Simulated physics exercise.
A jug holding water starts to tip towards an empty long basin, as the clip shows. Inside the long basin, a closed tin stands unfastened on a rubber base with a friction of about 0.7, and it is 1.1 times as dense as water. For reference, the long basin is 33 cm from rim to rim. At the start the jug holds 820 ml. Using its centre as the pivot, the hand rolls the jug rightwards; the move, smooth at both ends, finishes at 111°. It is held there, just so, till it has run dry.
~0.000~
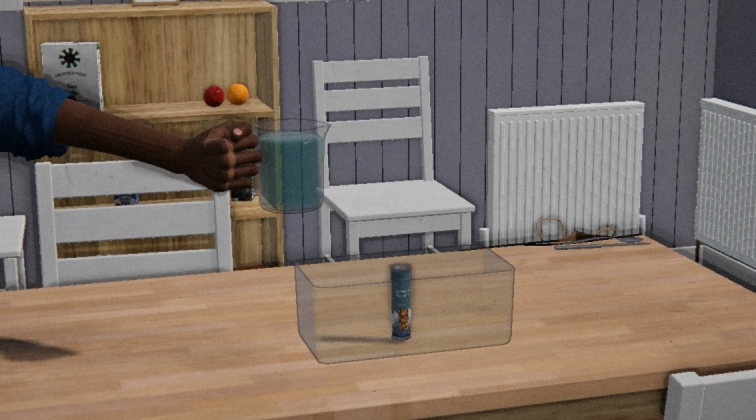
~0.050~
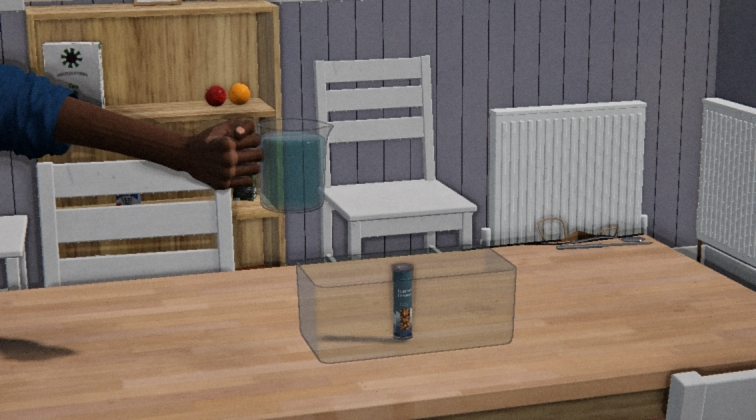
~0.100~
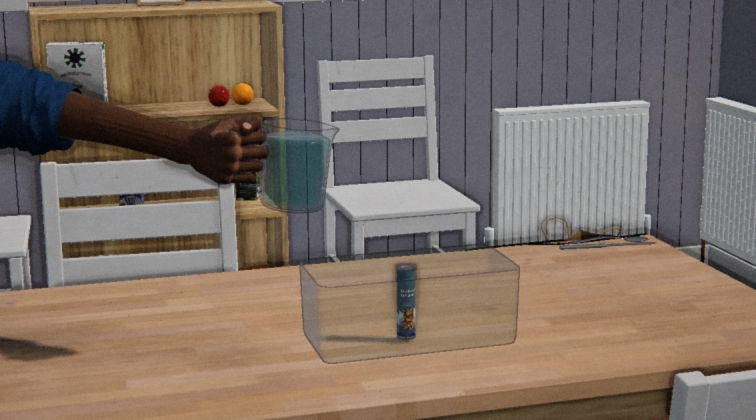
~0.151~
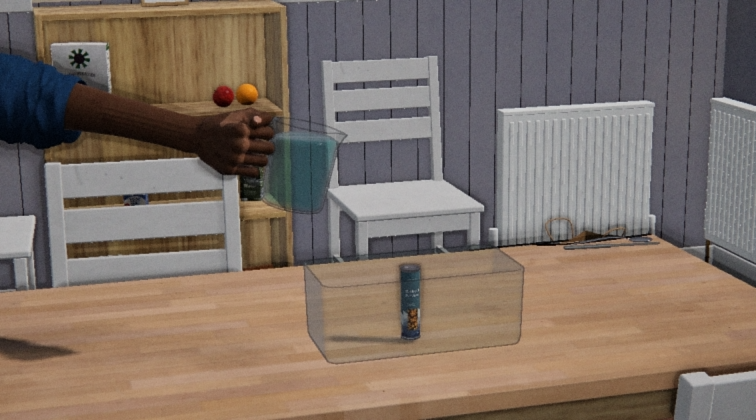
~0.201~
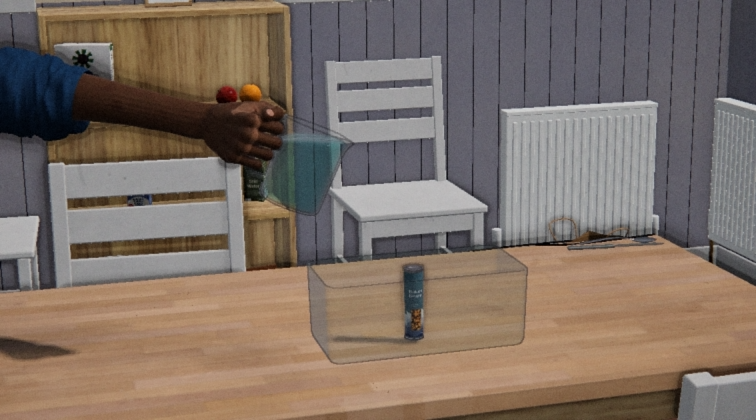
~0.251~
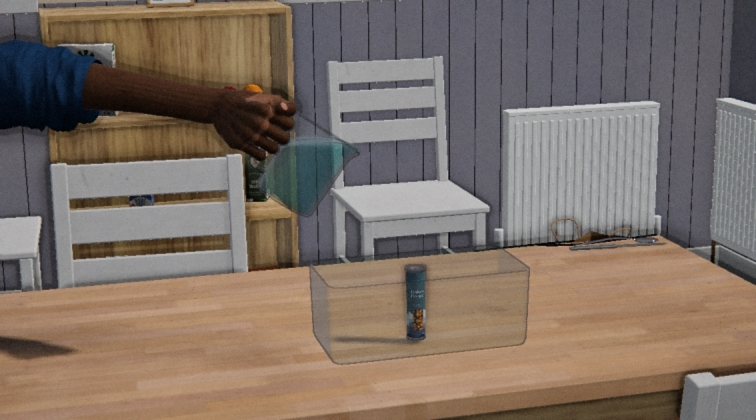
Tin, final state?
Fallen.
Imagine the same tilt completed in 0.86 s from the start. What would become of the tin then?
The tin tips over.
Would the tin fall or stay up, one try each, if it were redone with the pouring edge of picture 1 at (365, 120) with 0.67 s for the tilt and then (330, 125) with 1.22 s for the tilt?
Try 1: Still standing; try 2: Tipped over.
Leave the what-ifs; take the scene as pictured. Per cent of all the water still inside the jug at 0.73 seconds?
Close to 12 percent of the total.
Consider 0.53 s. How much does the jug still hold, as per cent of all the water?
I'd put it near 56 percent.
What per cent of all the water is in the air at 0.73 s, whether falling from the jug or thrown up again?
Close to 20 %.
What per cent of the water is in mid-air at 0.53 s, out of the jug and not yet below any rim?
30 %.
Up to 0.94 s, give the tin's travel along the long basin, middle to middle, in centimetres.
Some 10 cm.
By 0.53 s the tilt is 99° and 57 per cent is still to pour; the tin stands where it began.
By 0.73 s the tilt is 111° and 12 per cent is still to pour; the tin leans 8°.
By 0.94 s the tilt is 111° and 1 per cent is still to pour; the tin lies on its side.
By 1.17 s the tilt is 111° and 0 per cent is still to pour; the tin lies on its side.
At rest the tin lies on its side.
